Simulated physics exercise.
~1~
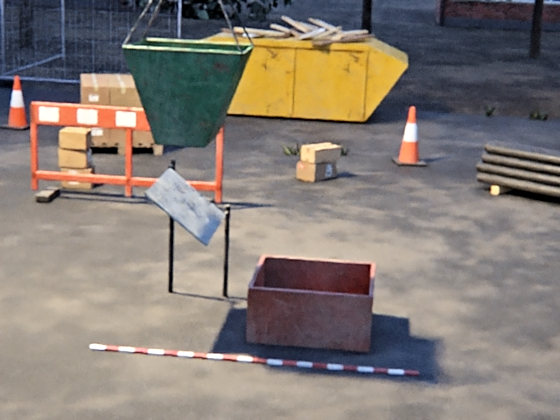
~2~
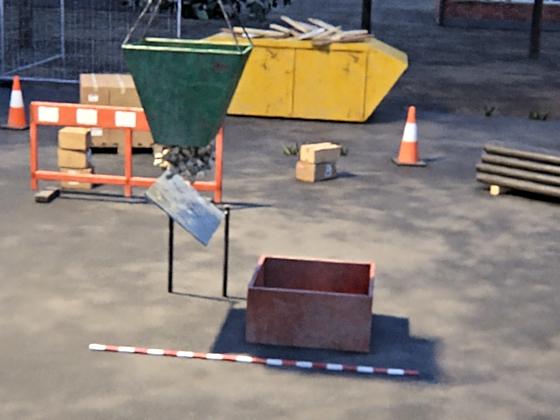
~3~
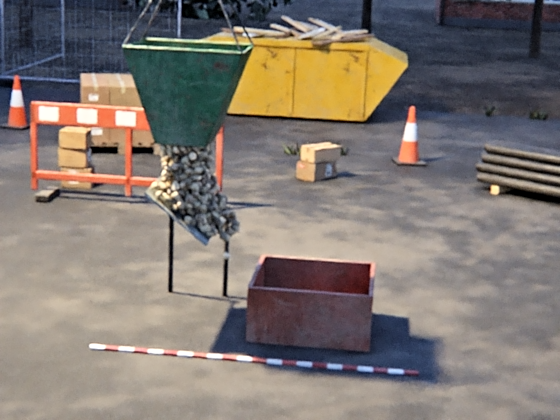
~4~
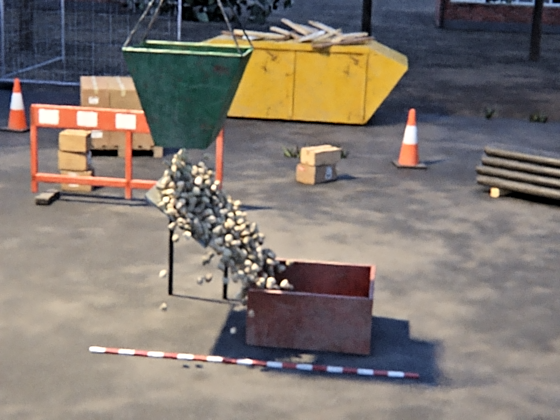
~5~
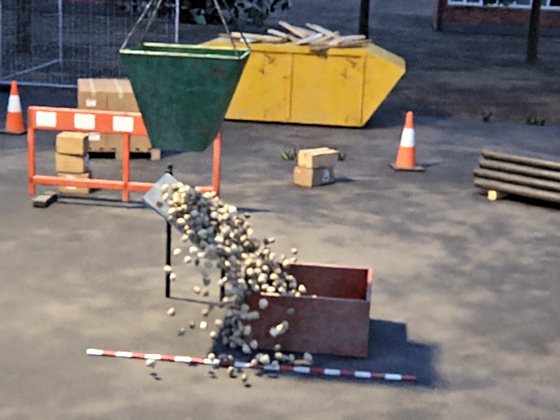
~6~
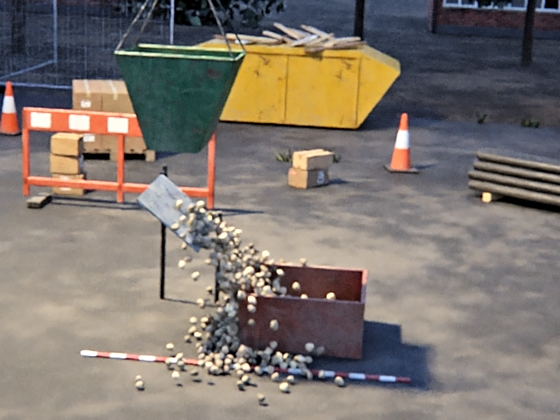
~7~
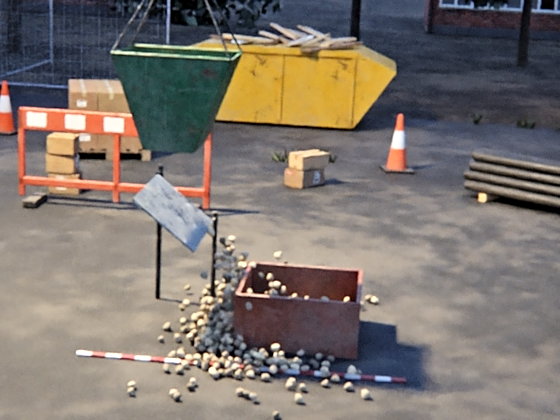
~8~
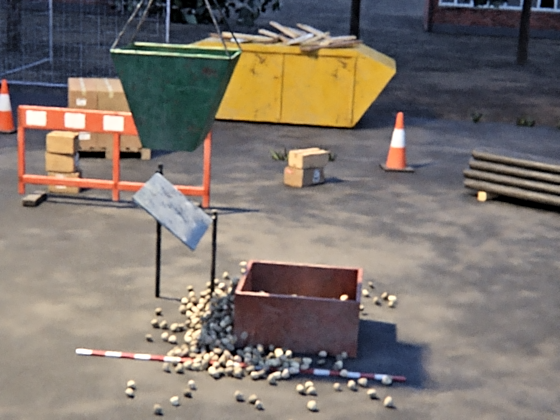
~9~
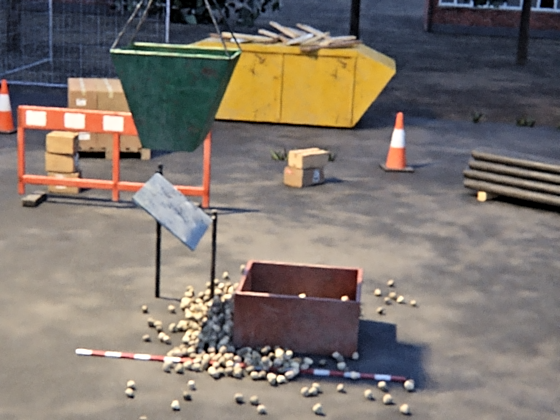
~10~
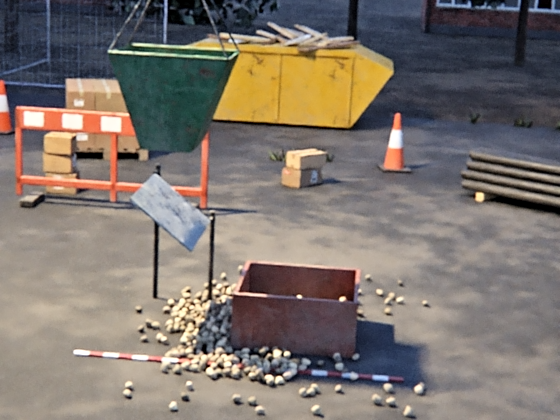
A load of pale, rounded stones drops from a green hopper hanging above a paved yard, seen from a raised, slightly swaying viewpoint. Below it stand a tilted grey plate on dark legs and, to the right, an open reddish bin behind a red and white pole; a yellow skip, orange barrier, cones, boxes and stacked logs lie beyond. The stones hit the plate and slide down to the right, some entering the bin while many spill short of it. They scatter across the ground and settle, heaped mostly at the bin's left and front, with a few strays to its right.
